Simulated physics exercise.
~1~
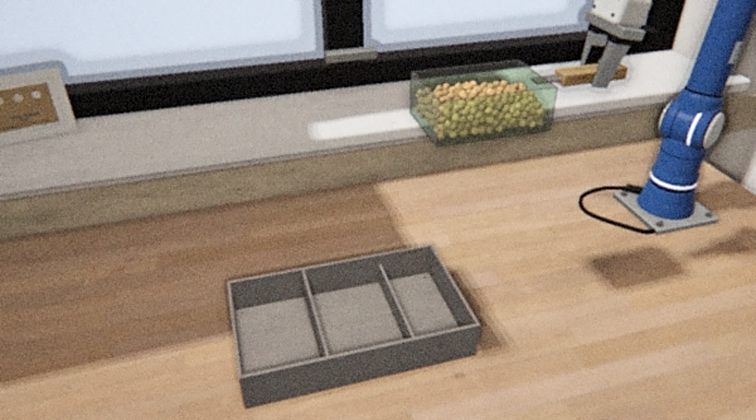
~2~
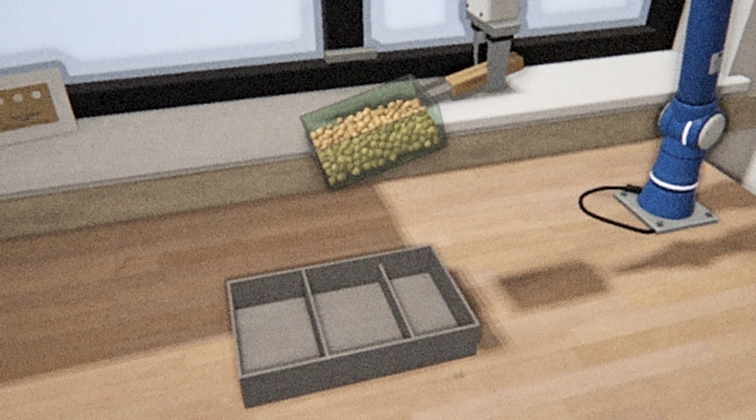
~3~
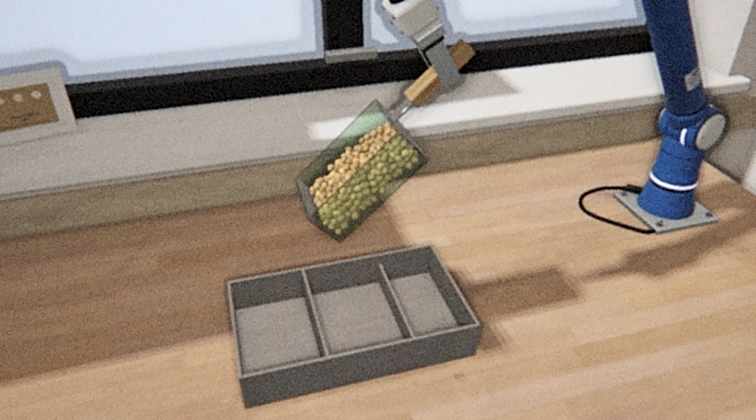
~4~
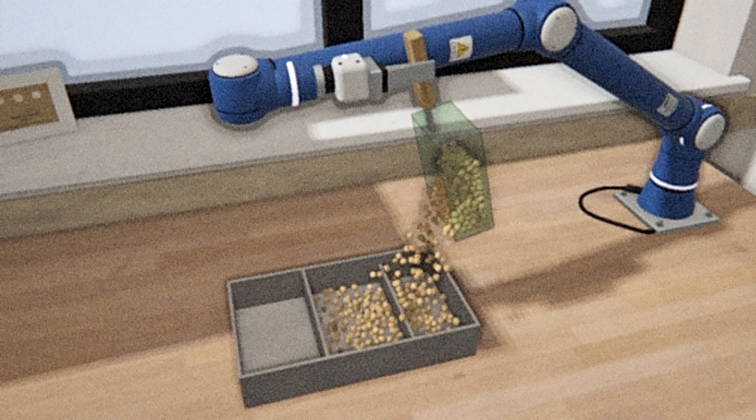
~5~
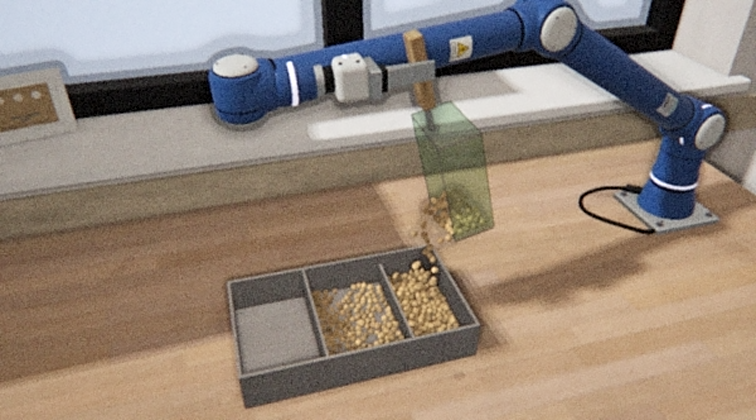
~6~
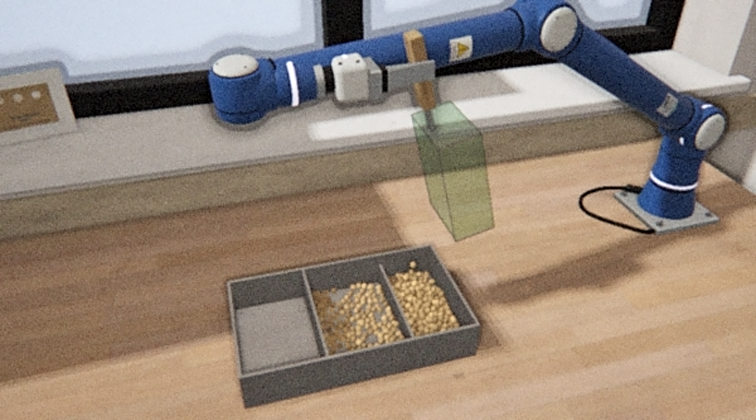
A blue robot arm tips a clear green box, pouring chickpeas into two tray compartments.
